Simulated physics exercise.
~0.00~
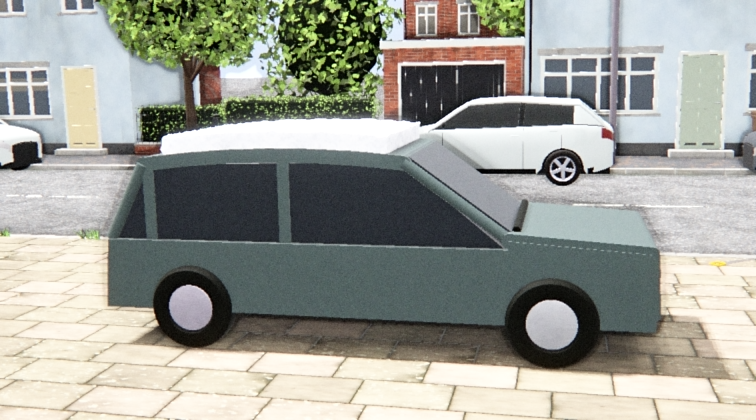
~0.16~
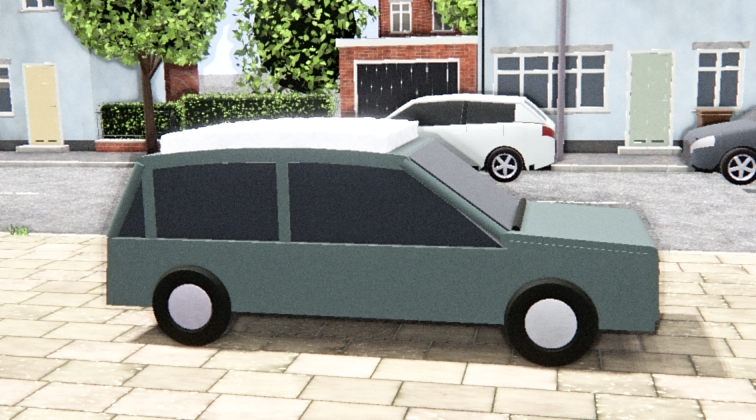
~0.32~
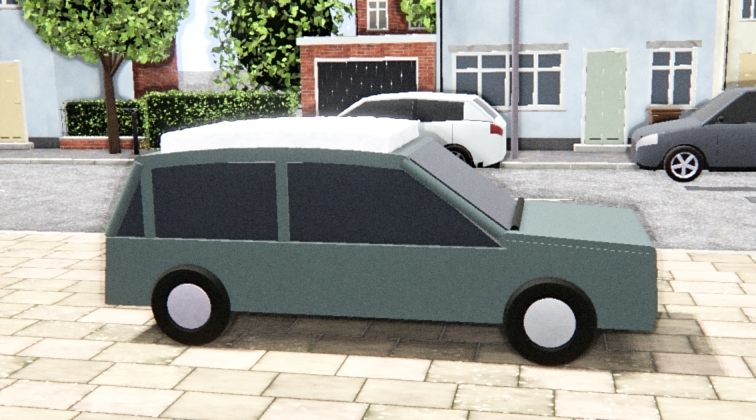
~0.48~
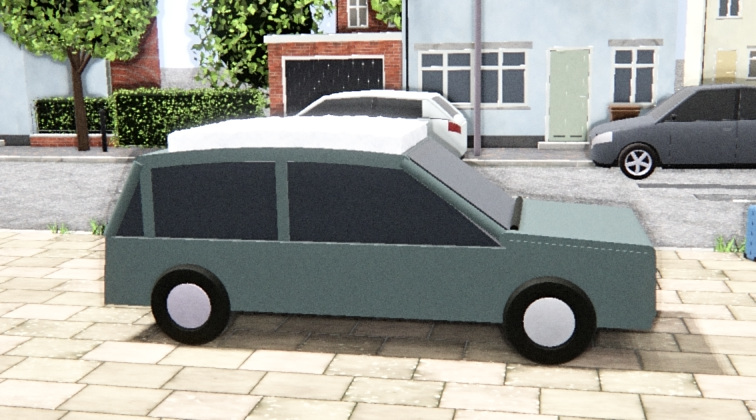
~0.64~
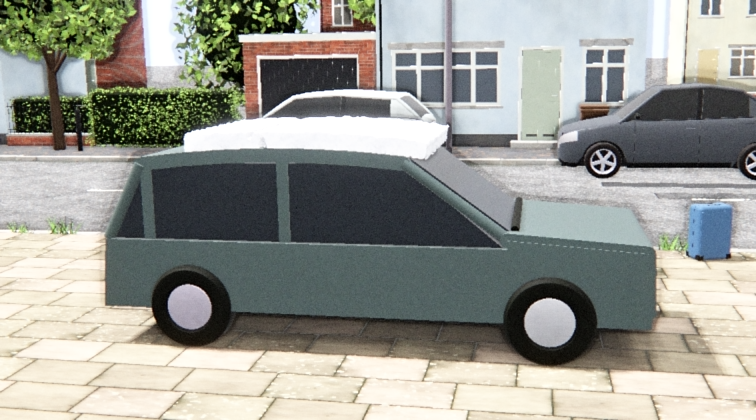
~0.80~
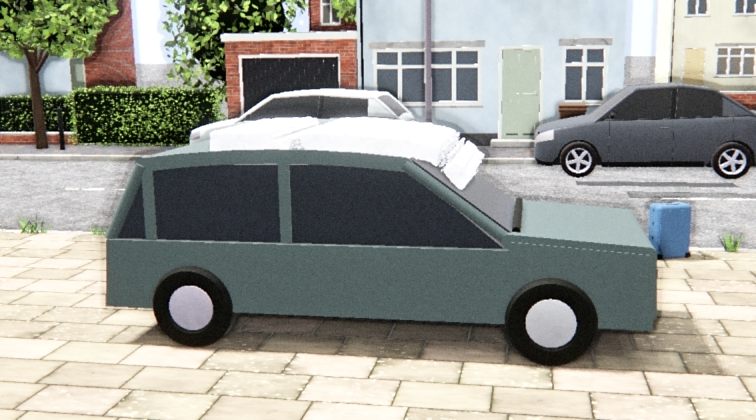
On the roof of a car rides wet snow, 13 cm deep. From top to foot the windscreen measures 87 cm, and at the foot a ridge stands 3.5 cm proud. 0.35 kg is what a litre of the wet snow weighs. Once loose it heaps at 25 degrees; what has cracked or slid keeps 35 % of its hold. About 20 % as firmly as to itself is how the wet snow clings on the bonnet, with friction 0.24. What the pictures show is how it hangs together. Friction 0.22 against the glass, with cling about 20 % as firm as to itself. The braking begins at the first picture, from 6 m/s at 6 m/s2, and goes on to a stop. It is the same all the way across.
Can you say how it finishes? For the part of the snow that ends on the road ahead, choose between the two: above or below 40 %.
Choice: Above.
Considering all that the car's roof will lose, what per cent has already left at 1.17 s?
About 70 %.
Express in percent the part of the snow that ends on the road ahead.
That share is some 65 percent.
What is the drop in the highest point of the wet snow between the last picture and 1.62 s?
About 5 cm.
After 1.17 s, 32 % of the snow is on the roof, 31 % on the glass, 37 % on the bonnet and none has gone off the nose.
After 1.62 s, 3 % of the snow is on the roof, 28 % on the glass, 36 % on the bonnet and 33 % has gone off the nose.
After 2.06 s, none of the snow is on the roof, 11 % on the glass, 31 % on the bonnet and 58 % has gone off the nose.
After 2.50 s, none of the snow is on the roof, 7 % on the glass, 31 % on the bonnet and 63 % has gone off the nose.
After 2.60 s, at the end, none of the snow is on the roof, 7 % on the glass, 31 % on the bonnet and 63 % has gone off the nose.
